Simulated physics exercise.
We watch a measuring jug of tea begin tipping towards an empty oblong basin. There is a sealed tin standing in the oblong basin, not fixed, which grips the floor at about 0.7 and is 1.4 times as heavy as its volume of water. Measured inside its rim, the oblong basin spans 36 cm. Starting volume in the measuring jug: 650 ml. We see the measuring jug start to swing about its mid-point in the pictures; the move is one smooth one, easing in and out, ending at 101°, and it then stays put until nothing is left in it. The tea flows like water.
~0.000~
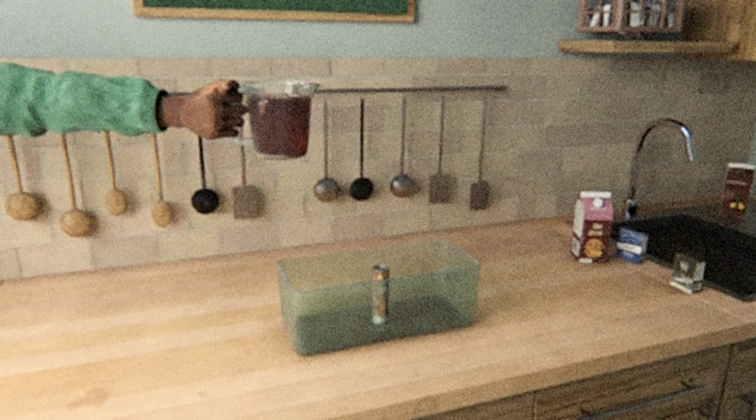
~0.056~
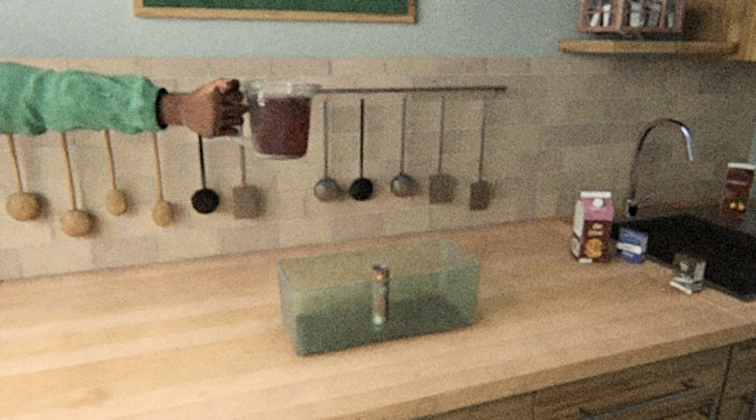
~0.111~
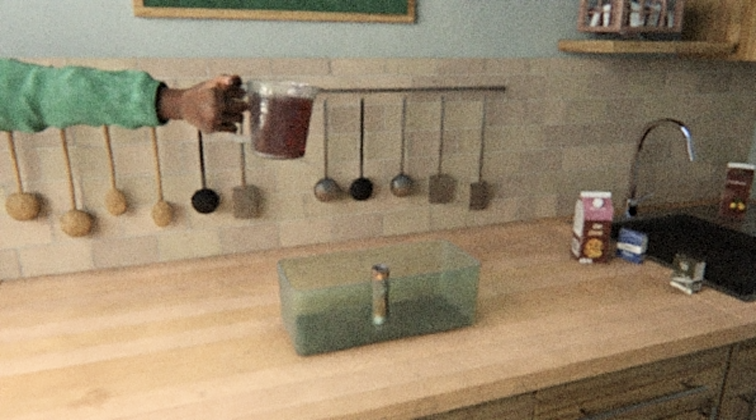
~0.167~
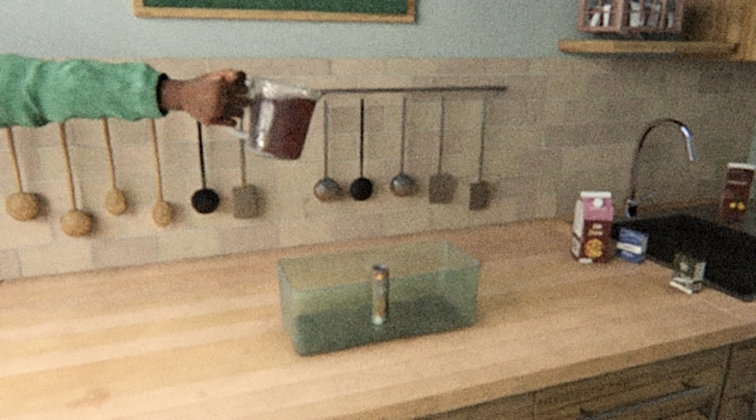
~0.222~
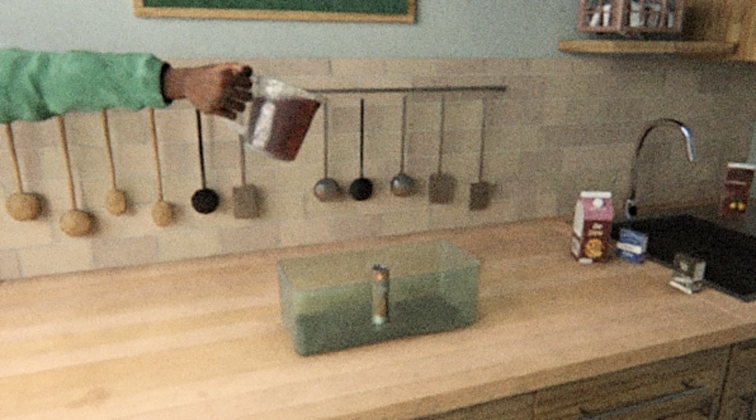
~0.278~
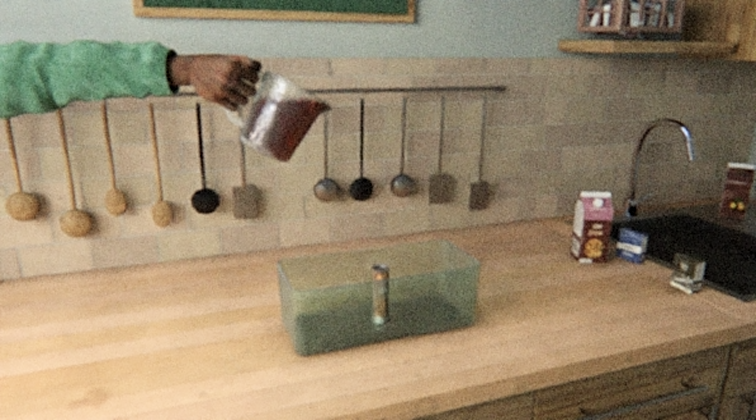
In a kitchen, a green-sleeved hand holding a measuring jug of tea smoothly tilts it rightward above an oblong basin.
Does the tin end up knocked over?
Yes - I expect it to overbalance.
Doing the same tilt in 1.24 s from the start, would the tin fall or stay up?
Result: Tin upright.
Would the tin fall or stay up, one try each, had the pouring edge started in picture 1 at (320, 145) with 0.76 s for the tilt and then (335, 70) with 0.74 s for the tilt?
Trial 1 - tin stays standing; trial 2 - tin stays standing.
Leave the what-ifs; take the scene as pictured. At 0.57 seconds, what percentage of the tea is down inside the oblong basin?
4 %, roughly.
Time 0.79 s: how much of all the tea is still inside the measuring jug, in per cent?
Close to 16 percent of the whole amount.
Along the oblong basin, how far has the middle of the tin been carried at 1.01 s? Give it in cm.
Close to 6 cm.
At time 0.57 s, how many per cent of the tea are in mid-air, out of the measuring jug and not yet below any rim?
I'd put it at about 36 percent.
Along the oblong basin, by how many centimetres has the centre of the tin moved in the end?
11.0 cm.
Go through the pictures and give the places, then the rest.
Tilt 0°; pouring edge (321, 84); surface from (248, 97) to (309, 96); the oblong basin's rim runs from (284, 276) to (464, 253); the tin's top is at (381, 270), in the first picture.
Tilt 1°; pouring edge (321, 85); surface from (248, 96) to (310, 96), in the second picture.
Tilt 5°; pouring edge (323, 88); surface from (250, 95) to (311, 97), in the third picture.
Tilt 12°; pouring edge (326, 93); surface from (252, 96) to (314, 97), in the fourth picture.
Tilt 20°; pouring edge (329, 100); surface from (254, 100) to (319, 99), in the fifth picture.
Tilt 30°; pouring edge (332, 109); surface from (253, 107) to (327, 103), in the sixth picture.
Then, 0.57 s in, the tilt is 87° and 60 per cent is still to pour; the tin stands where it began.
Then, 0.79 s in, the tilt is 101° and 15 per cent is still to pour; the tin stands where it began.
Then, 1.01 s in, the tilt is 101° and 2 per cent is still to pour; the tin leans 22°.
Then, 1.26 s in, the tilt is 101° and 0 per cent is still to pour; the tin lies on its side.
Finally, the tin lies on its side.
